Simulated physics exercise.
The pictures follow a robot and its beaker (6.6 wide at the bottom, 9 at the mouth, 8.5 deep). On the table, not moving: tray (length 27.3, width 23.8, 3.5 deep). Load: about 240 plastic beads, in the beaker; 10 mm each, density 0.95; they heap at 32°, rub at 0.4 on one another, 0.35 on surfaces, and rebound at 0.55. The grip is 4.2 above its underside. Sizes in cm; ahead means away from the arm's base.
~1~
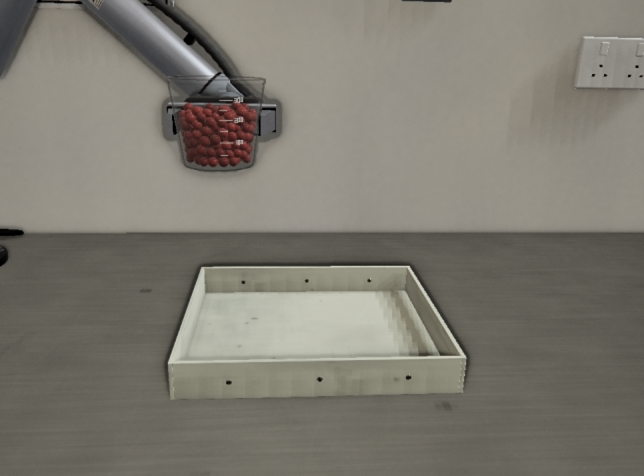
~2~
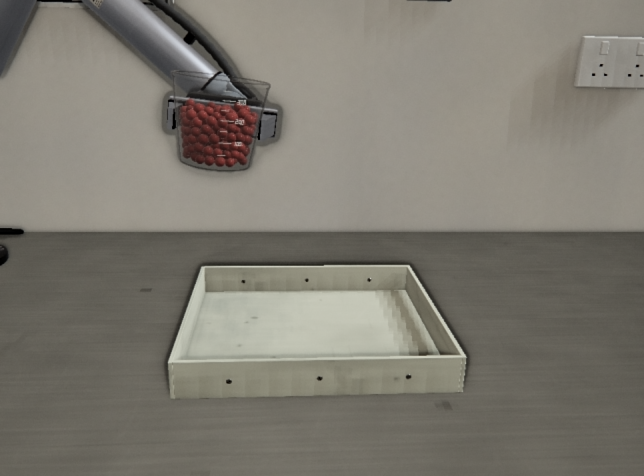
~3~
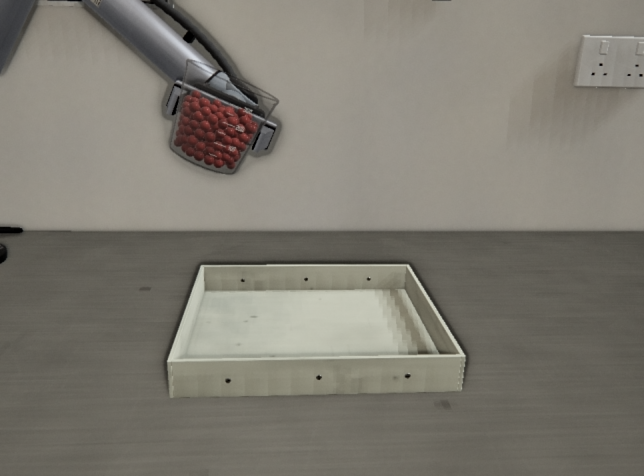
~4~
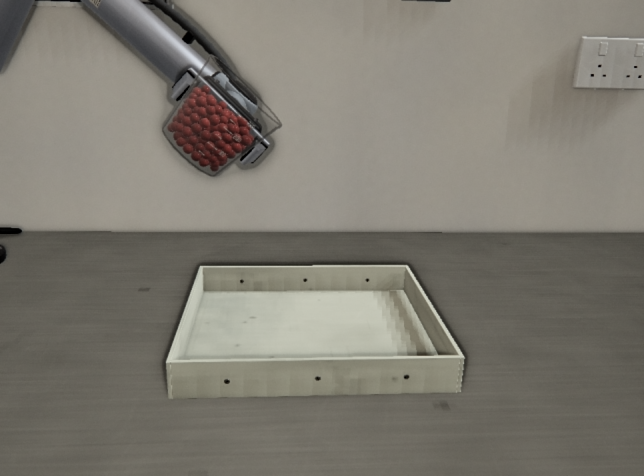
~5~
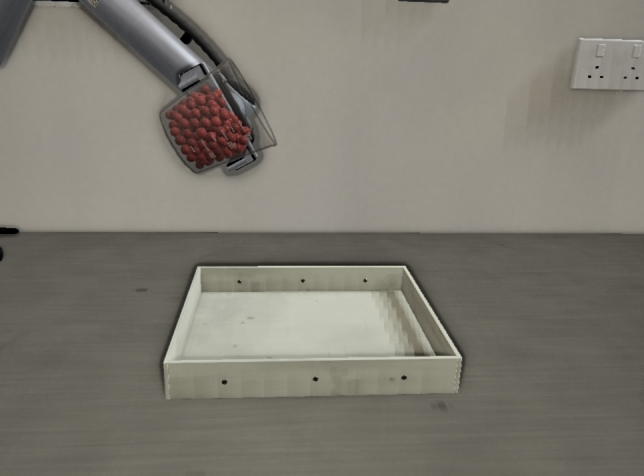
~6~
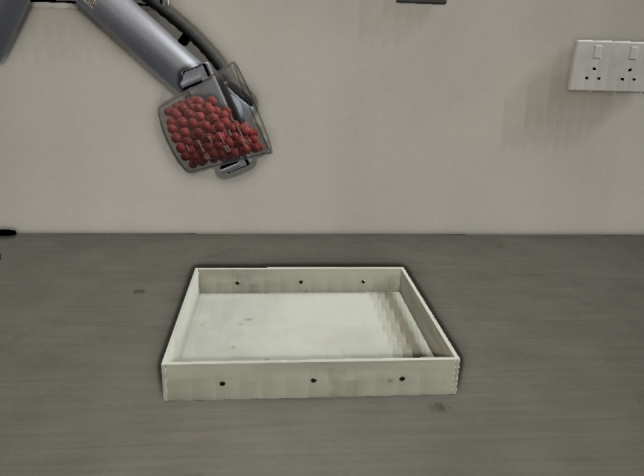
A robot arm tilting a clear beaker of red beads steeply above an empty shallow tray, the beads shifting toward its mouth.
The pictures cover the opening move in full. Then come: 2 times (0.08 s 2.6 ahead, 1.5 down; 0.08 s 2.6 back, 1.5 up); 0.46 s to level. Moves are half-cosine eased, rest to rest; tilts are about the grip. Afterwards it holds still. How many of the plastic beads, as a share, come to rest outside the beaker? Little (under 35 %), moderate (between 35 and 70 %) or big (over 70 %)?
Share outside the beaker: Little (under 35 %).
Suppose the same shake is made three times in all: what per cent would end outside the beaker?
It would be near 30 per cent.
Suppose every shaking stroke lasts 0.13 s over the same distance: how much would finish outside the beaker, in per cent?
It would be near 10 per cent.
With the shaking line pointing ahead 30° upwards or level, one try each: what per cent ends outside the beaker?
Some 65 and 50 per cent.
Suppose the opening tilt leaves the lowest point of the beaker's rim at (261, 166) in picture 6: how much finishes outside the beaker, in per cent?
Some 75 per cent.
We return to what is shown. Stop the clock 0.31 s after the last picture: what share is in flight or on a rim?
Some 11 per cent.
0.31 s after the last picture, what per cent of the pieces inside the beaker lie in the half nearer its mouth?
Some 55 per cent.
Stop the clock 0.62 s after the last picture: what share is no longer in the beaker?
Some 25 per cent.
Then, 0.31 s after the last picture, tilted 67° forward, highest piece 25 above the table; 208 in the beaker, 8 in the tray, 27 in flight or on a rim.
Then, 0.62 s after the last picture, tilted 17° forward, highest piece 27 above the table; 180 in the beaker, 61 in the tray, 1 on the table or floor, 1 in flight or on a rim.
Then, 0.98 s after the last picture, level, highest piece 27 above the table; 180 in the beaker, 59 in the tray, 4 on the table or floor.
Then, 2.03 s after the last picture, level, highest piece 27 above the table; 180 in the beaker, 59 in the tray, 4 on the table or floor.
Final count, 180 in the beaker, 59 in the tray, 4 on the table or floor. That is 26 % outside the beaker.
